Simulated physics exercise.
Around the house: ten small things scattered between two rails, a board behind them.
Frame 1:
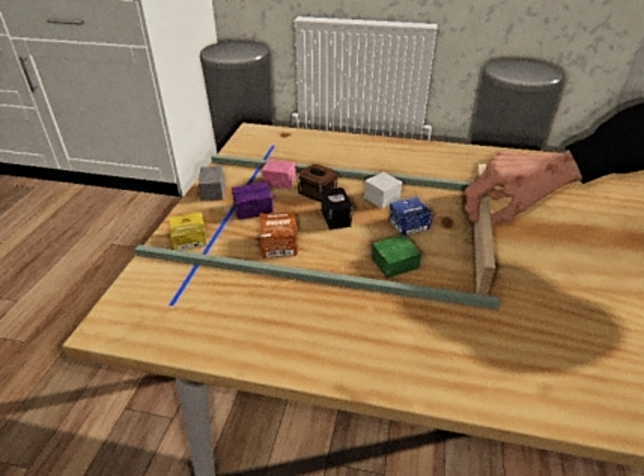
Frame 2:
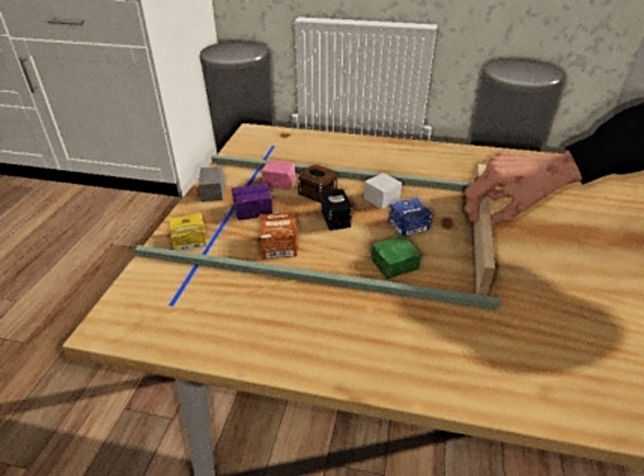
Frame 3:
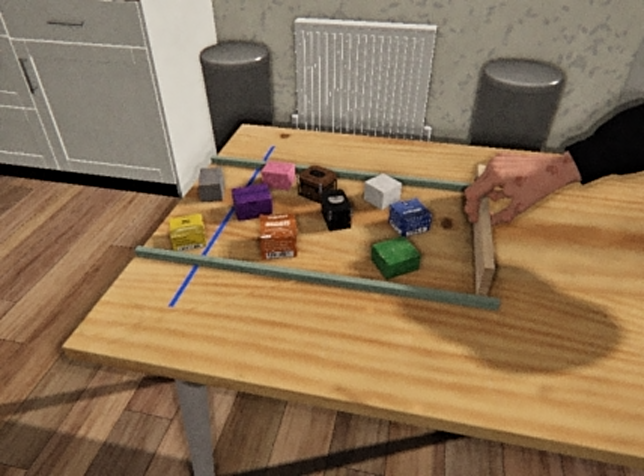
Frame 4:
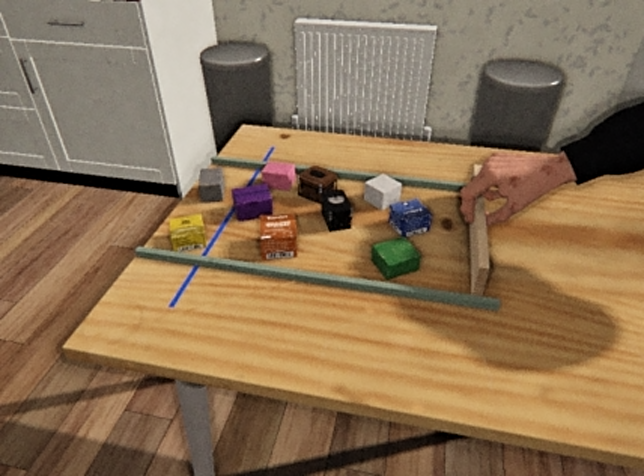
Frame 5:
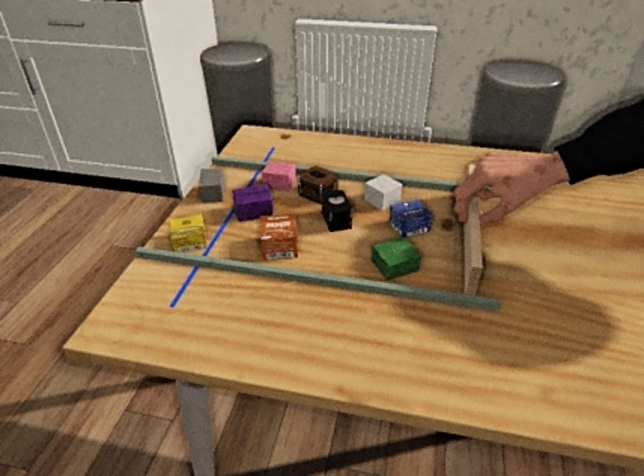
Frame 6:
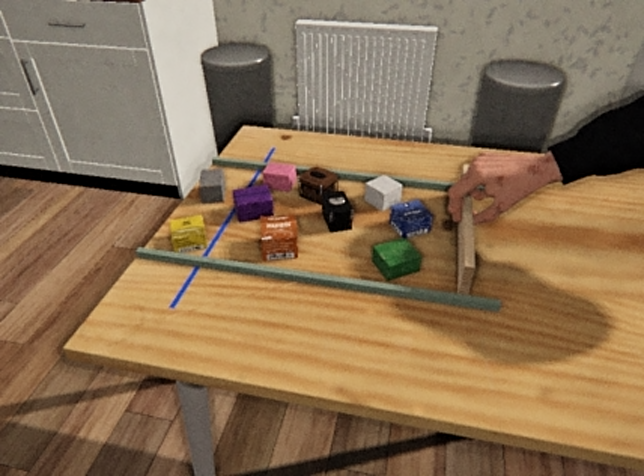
On a wooden table in a room with a radiator, ten small coloured boxes and blocks sit scattered between two rails, some near a blue line. A hand at the right grips an upright board, holding it almost still at first, then slides it slightly left while the objects stay put.
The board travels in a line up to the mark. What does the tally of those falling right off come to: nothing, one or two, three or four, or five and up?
It comes to three or four.
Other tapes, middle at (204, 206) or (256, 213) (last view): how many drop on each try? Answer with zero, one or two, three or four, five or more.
Okay, so it's five or over for the first place and none at all for the second.
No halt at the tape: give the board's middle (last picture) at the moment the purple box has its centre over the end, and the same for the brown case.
Near (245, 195) in the first case, near (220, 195) in the other.
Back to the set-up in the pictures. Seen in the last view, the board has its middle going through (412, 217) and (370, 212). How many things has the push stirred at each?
So far 2, and 4 at the second.
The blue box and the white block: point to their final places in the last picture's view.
(224, 194) and (235, 181), roughly.
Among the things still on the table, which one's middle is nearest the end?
The one in question is the orange box.
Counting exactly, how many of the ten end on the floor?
4.
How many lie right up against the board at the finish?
My count gives 3.
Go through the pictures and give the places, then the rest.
In the first picture, grey block (212, 183); yellow box (188, 232); purple box (252, 201); board (482, 223); tape (234, 208).
In the second picture, yellow box (188, 232); pink block (279, 175).
In the third picture, purple box (252, 202); board (481, 224).
In the fourth picture, grey block (212, 185); green block (395, 258).
In the fifth picture, yellow box (188, 233); white block (383, 192).
In the sixth picture, grey block (213, 186); yellow box (189, 234); purple box (253, 203); board (465, 224); tape (234, 210).
Early on, none off yet; grey block at rest near (213, 186); yellow box at rest near (189, 234); purple box at rest near (253, 203).
A while later, none off yet; grey block at rest near (213, 186); yellow box at rest near (189, 234); purple box at rest near (252, 203).
Further along, none off yet; grey block at rest near (211, 186); yellow box travelled about its own width near (168, 230); purple box travelled about its own width near (197, 203).
Finally, the number that fall off is three or four; lost, pink block, purple box, yellow box and grey block.
